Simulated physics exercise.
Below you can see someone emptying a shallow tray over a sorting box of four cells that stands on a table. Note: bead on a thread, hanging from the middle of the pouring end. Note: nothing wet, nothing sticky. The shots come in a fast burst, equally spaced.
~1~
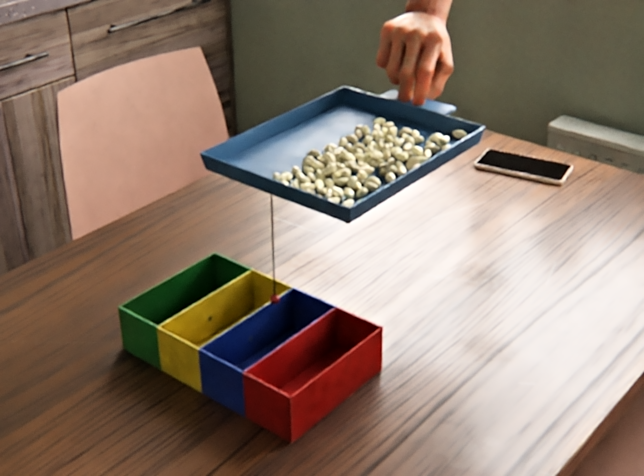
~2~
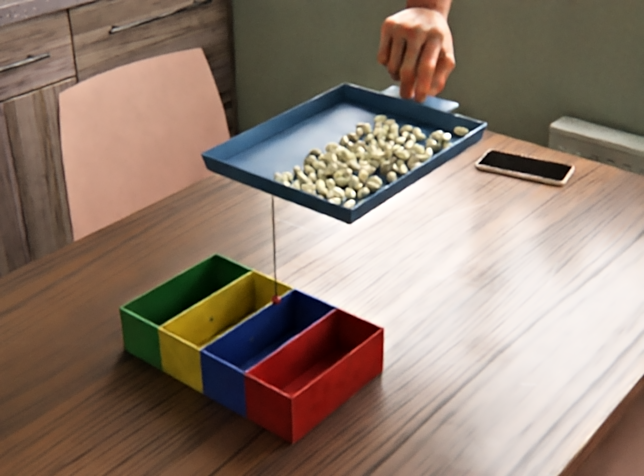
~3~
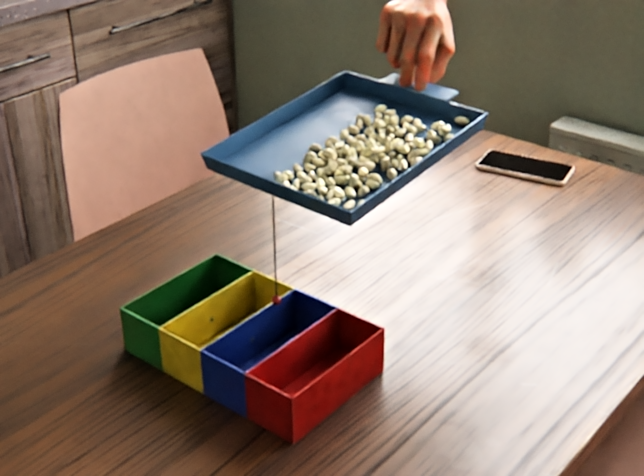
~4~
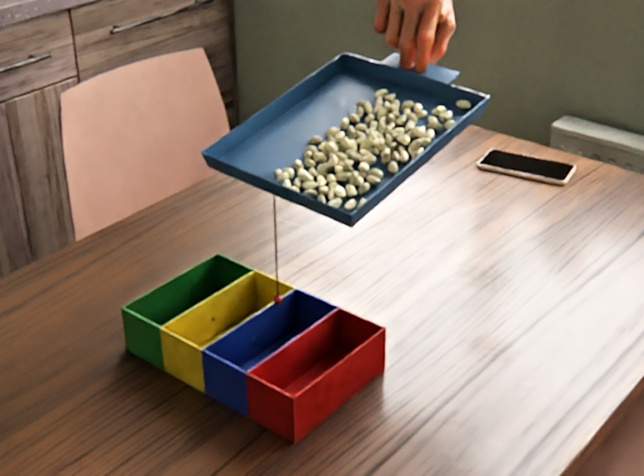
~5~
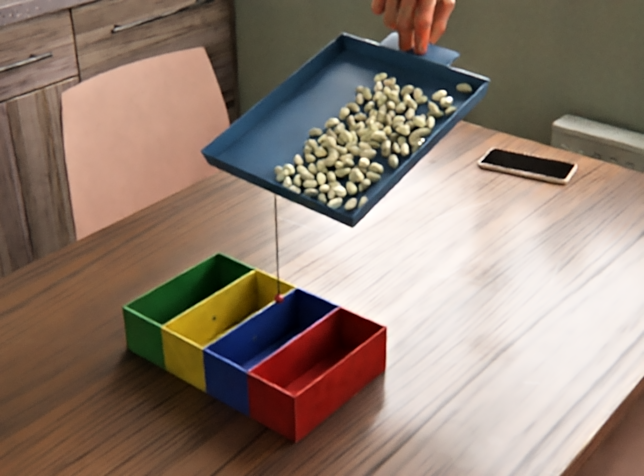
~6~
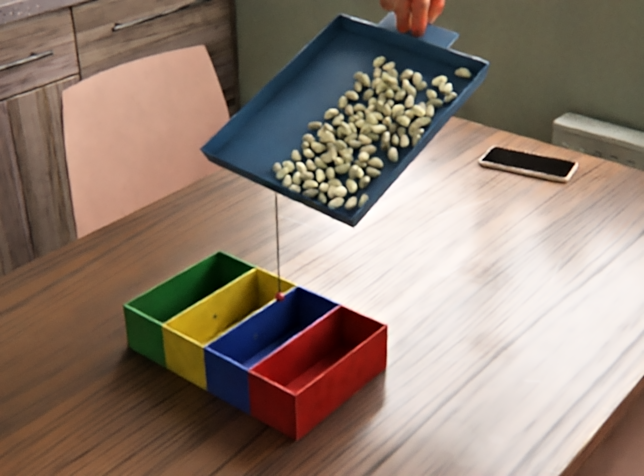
A hand raises the back of a blue tray of pale beans above four coloured cells.
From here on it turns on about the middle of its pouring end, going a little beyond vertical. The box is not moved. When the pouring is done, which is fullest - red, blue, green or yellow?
Fullest: The red cell.
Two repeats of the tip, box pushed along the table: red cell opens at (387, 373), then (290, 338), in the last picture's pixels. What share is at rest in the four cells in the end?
Result: 100 % and 50 %.
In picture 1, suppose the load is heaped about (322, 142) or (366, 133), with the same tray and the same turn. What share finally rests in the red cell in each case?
From the first start you get 40 in a hundred, from the second 40 in a hundred.
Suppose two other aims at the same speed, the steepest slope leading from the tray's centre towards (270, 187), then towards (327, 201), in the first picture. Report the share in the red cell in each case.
About 10 and 70 per cent.
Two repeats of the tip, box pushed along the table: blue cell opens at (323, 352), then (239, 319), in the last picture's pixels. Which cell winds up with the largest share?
The blue one; the red one.
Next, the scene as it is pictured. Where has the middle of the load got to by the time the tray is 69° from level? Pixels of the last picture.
(327, 155).
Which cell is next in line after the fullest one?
Rank 2: The cell in blue.
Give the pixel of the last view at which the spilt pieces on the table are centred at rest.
Roughly pixel (336, 443).
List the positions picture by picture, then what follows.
In the first picture, corners of the pouring end at (205, 153) and (349, 206), level; middle of the load at (366, 159), white beans; bead on its thread at (275, 299); green cell at (140, 334); yellow cell at (180, 355); blue cell at (222, 378); red cell at (268, 403).
In the second picture, corners of the pouring end at (206, 153) and (350, 207), level; middle of the load at (367, 158).
In the third picture, corners of the pouring end at (206, 153) and (350, 209), tipped barely, lowest at the right corner; middle of the load at (367, 153).
In the fourth picture, corners of the pouring end at (206, 152) and (350, 211), tipped a little, lowest at the right corner; middle of the load at (367, 145).
In the fifth picture, corners of the pouring end at (206, 150) and (351, 214), tipped clearly, lowest at the right corner; middle of the load at (367, 137).
In the sixth picture, corners of the pouring end at (205, 148) and (351, 215), tipped clearly, lowest at the right corner; middle of the load at (367, 129); green cell at (145, 332); yellow cell at (185, 353); blue cell at (227, 376); red cell at (273, 401).
Soon after the last picture, tray tipped steeply; nearly all on the tray; a stray few falling or outside the box.
A little later, tray tipped past a quarter turn; about a quarter on the tray; about a third in the red cell; a small part in the blue cell; a small part in the yellow cell; a stray few in the green cell; about a third falling or outside the box.
Later still, tray tipped past a quarter turn; about half in the red cell; about a quarter in the blue cell; a small part in the yellow cell; a stray few in the green cell; a small part falling or outside the box.
At rest, tray tipped past a quarter turn; about half in the red cell; about a quarter in the blue cell; a small part in the yellow cell; a stray few in the green cell; a small part outside the box.
